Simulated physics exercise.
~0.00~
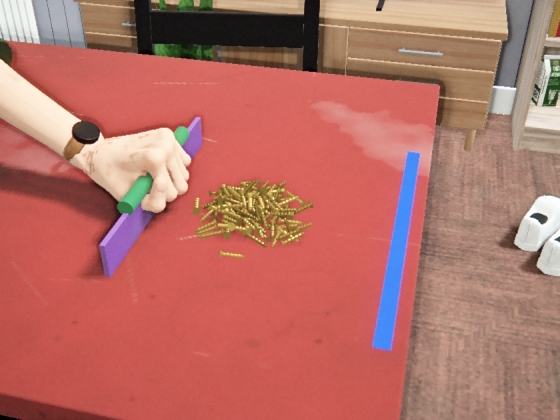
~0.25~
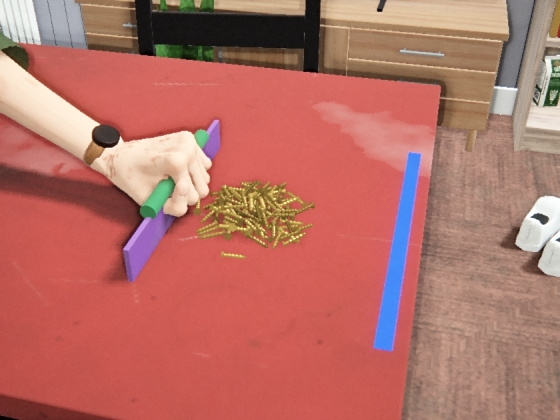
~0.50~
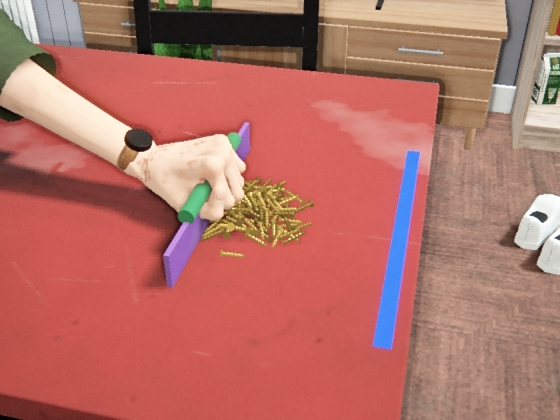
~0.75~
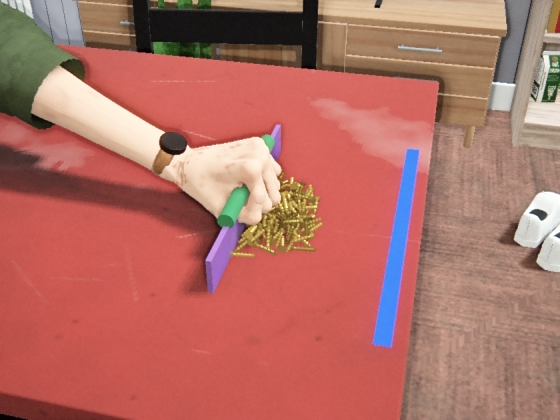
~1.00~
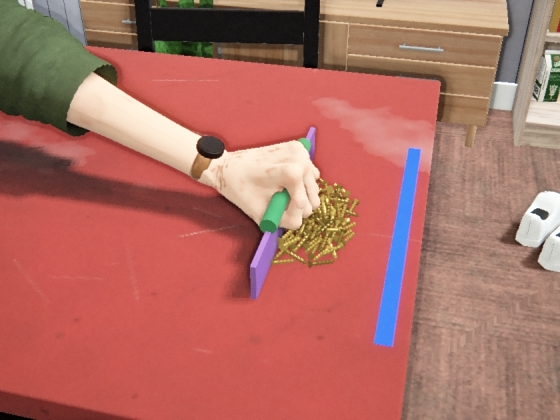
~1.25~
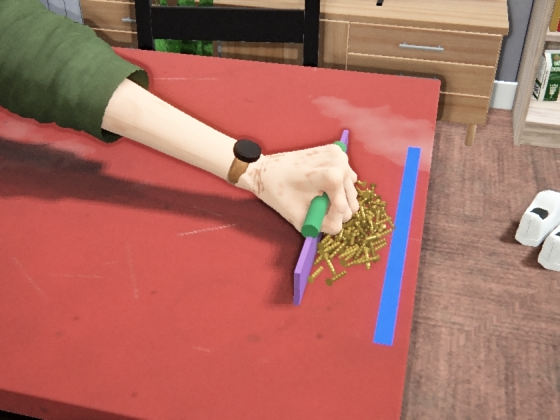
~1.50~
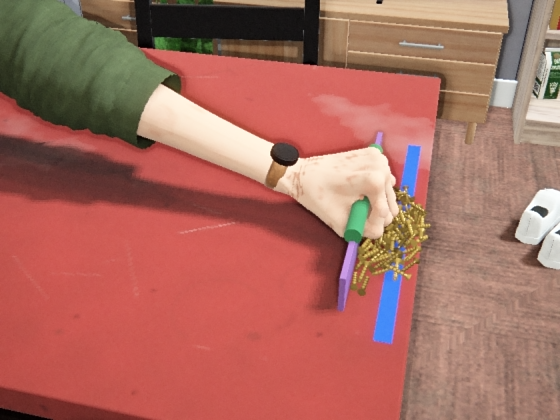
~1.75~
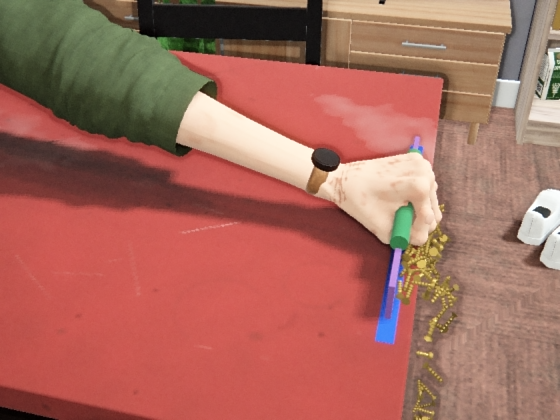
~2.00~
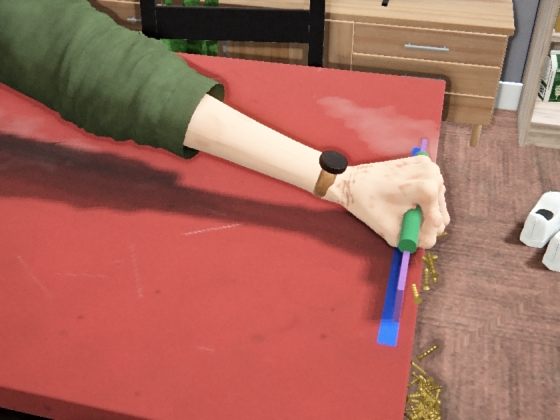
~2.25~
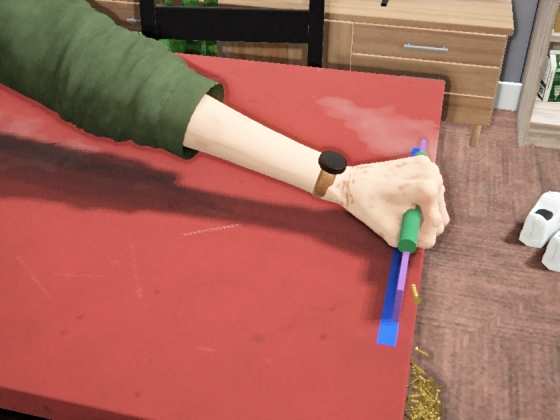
The clip opens on a red table where a hand in a green sleeve and dark watch grips a purple scraper by its green handle, left of a loose heap of small golden, screw-like pieces. The hand pushes the scraper right until it meets the heap and begins driving it toward a strip of blue tape near the table's edge. The pieces bunch up, cross the tape and start spilling over the side. The scraper reaches the tape and stops there as more pieces tumble down. Finally, the hand rests still, with nearly all the heap off the table.
